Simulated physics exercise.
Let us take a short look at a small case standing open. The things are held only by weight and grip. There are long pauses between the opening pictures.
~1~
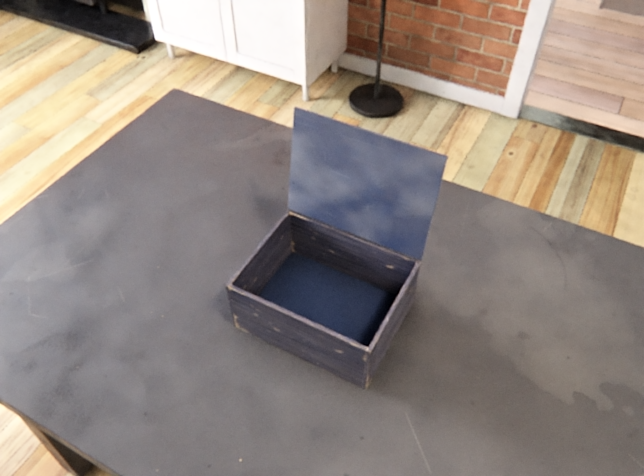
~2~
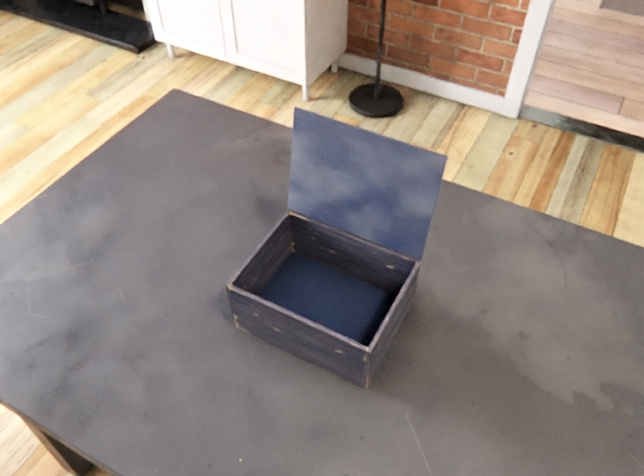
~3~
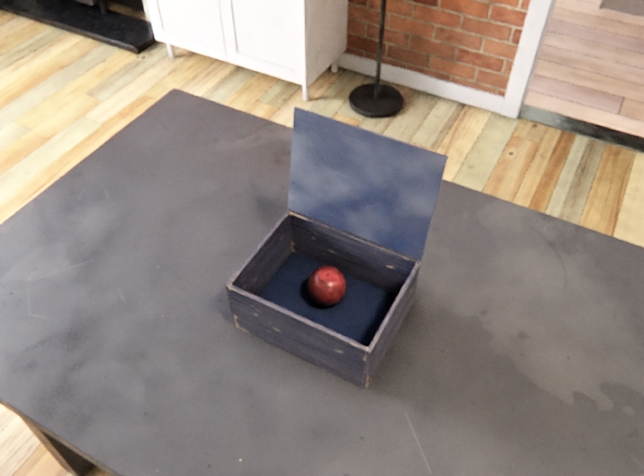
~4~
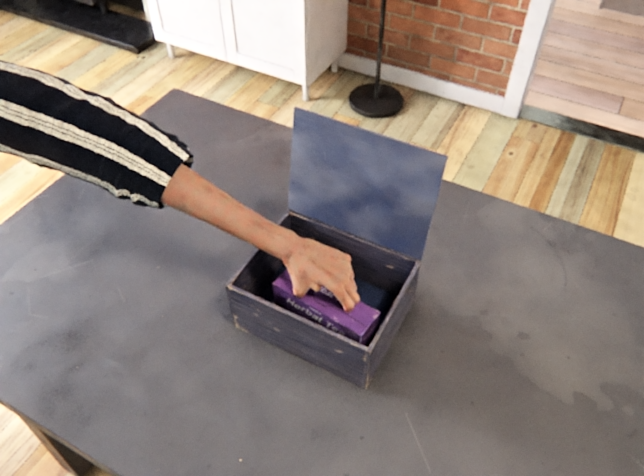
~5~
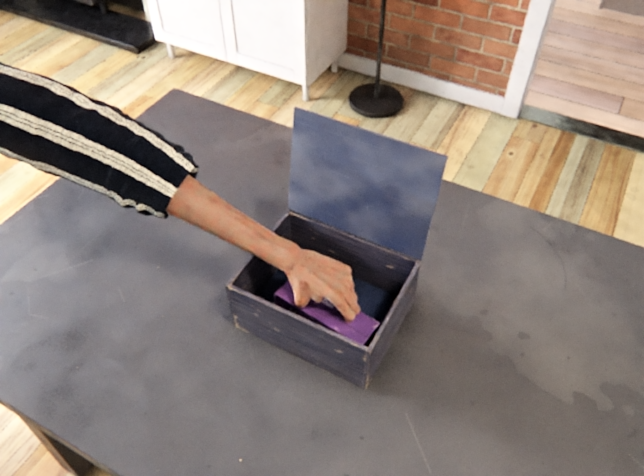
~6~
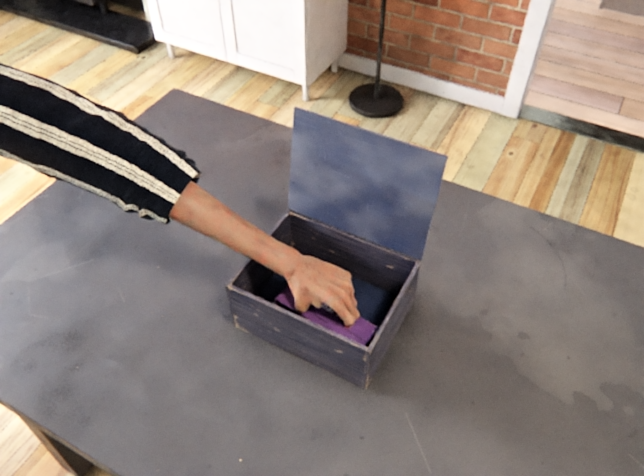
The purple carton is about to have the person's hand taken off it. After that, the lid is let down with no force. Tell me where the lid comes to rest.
Down on the rim.
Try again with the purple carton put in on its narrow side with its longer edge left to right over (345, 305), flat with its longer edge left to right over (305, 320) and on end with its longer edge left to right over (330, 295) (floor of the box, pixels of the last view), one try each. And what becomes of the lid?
The lid goes down the first time, goes down the second time and stays up the third time.
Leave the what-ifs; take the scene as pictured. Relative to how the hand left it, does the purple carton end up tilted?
The purple carton stays as it was set.
Then, 1.40 s after the last picture, lid 72° above the rim.
Then, 2.00 s after the last picture, lid 30° above the rim.
At rest, lid shut; both in place. Seen from the same camera at the end, purple carton near (326, 326).
